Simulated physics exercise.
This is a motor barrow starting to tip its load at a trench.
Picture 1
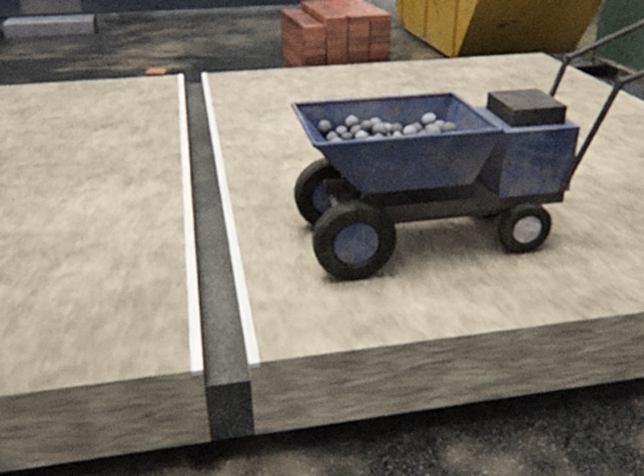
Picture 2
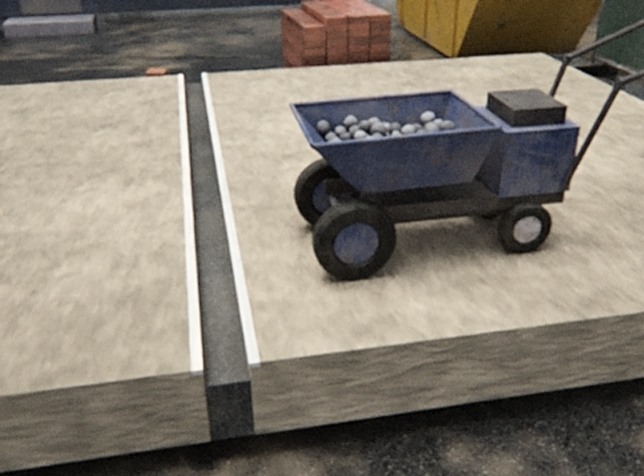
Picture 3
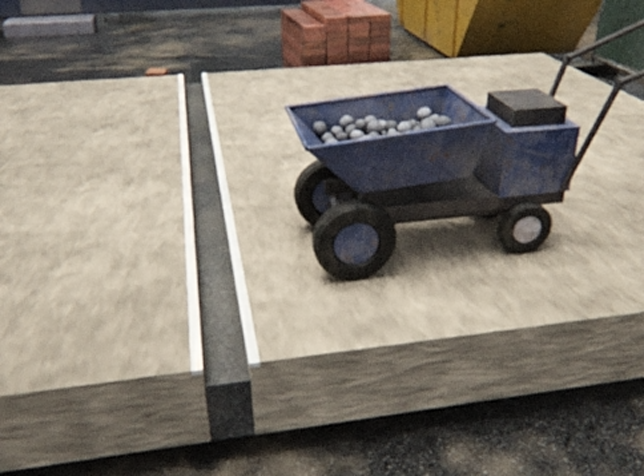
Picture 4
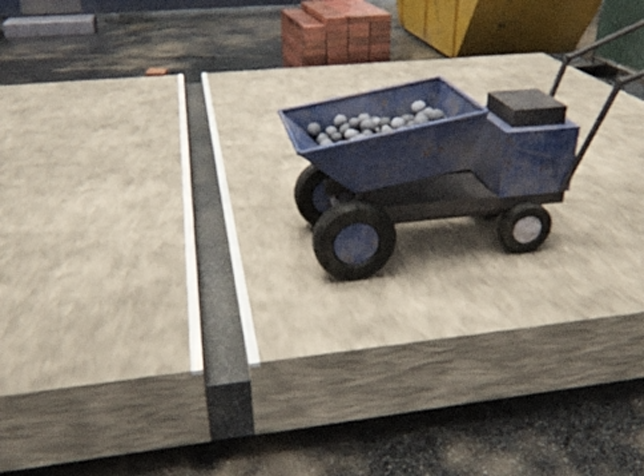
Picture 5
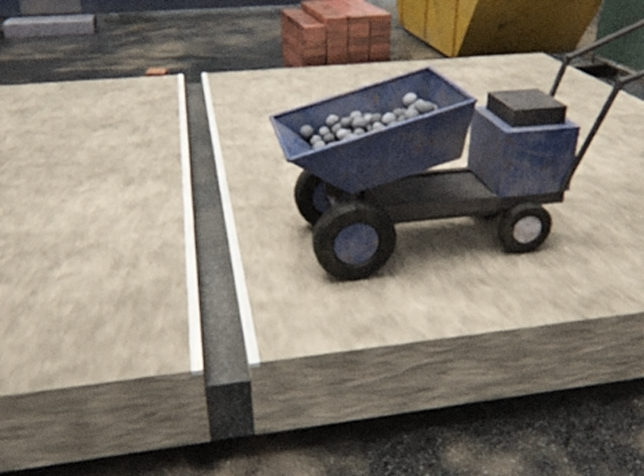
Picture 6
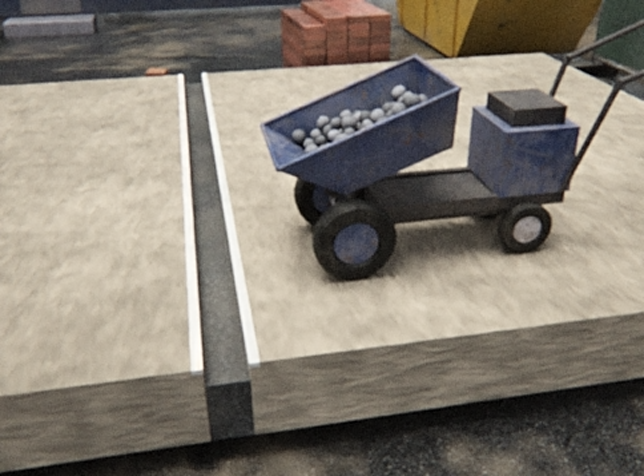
Blue motor barrow standing still on a pale slab beside a narrow trench, its skip of round grey cobbles tilting forward to the left.
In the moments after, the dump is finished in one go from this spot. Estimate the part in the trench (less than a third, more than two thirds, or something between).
The trench takes from one third to two thirds.
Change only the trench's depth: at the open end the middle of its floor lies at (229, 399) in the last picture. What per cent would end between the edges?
Close to 70 per cent.
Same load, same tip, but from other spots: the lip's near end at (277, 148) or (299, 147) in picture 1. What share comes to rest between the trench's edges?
First some 20, then 40 per cent.
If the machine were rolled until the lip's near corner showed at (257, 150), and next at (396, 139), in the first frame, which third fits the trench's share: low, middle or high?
In turn: Below one third; below one third.
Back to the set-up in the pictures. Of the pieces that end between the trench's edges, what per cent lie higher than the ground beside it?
Close to 45 per cent.
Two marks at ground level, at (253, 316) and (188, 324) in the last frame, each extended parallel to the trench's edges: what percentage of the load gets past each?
Near 90 % and 30 %.
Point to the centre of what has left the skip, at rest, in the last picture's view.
Roughly at (202, 259).
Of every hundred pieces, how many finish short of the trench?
Near 5 %.
Just after the last frame, skip tipped steeply; every one in the skip.
A moment on, skip tipped right over; roughly a third in the skip; roughly half in or heaped over the trench; roughly a quarter beyond it.
Further on, skip tipped right over; about a tenth in the skip; about a tenth short of the trench; roughly half in or heaped over the trench; roughly a third beyond it.
When it is over, skip tipped right over; about a tenth in the skip; about a tenth short of the trench; roughly half in or heaped over the trench; roughly a third beyond it.
